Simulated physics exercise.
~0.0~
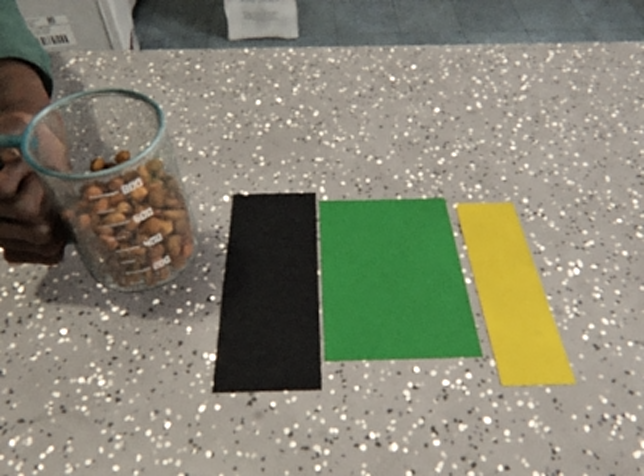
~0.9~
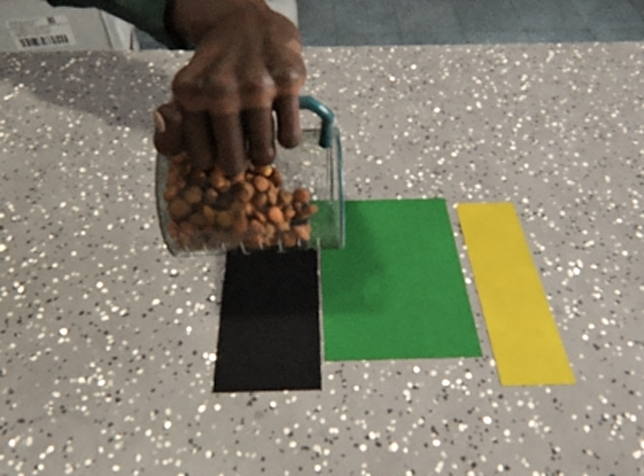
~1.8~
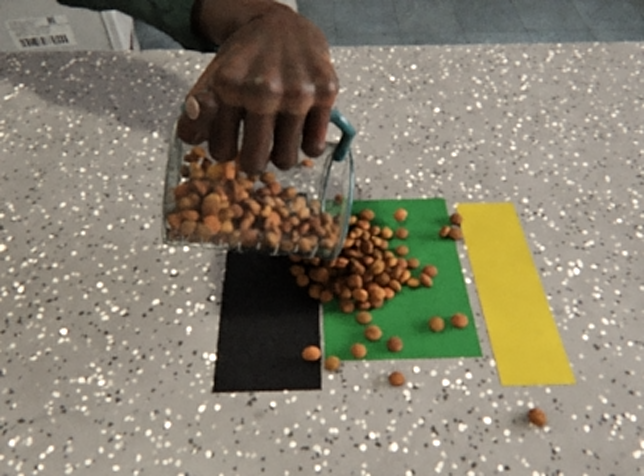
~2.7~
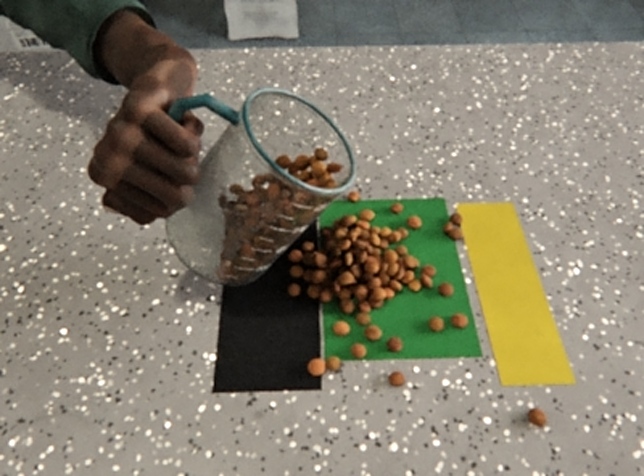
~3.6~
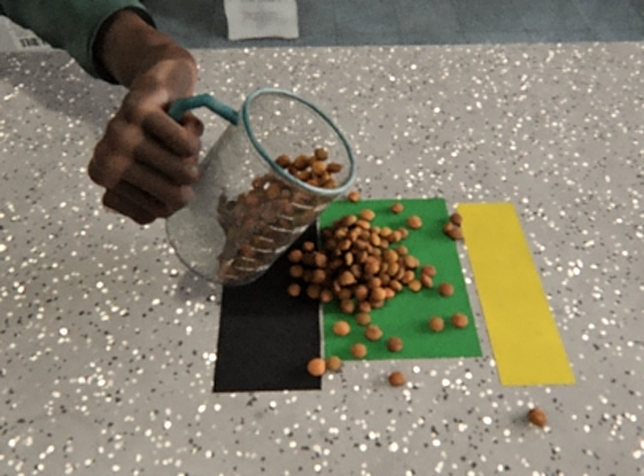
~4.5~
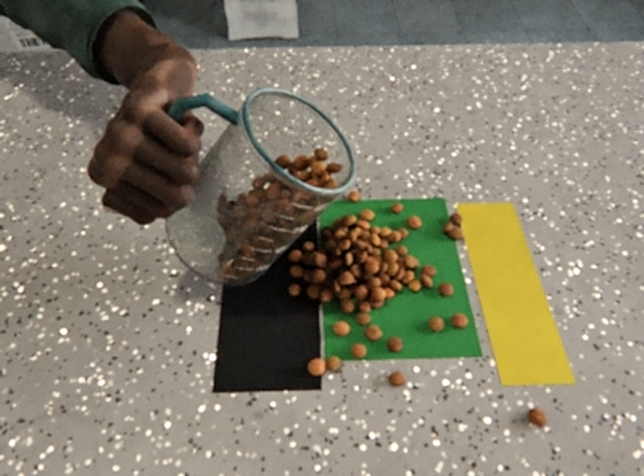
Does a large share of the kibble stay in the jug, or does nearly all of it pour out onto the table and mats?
A large share stays in the jug, and the green mat holds the other large share. Only a few pieces rest on the black mat, and hardly any end up on the yellow mat or outside the mats.
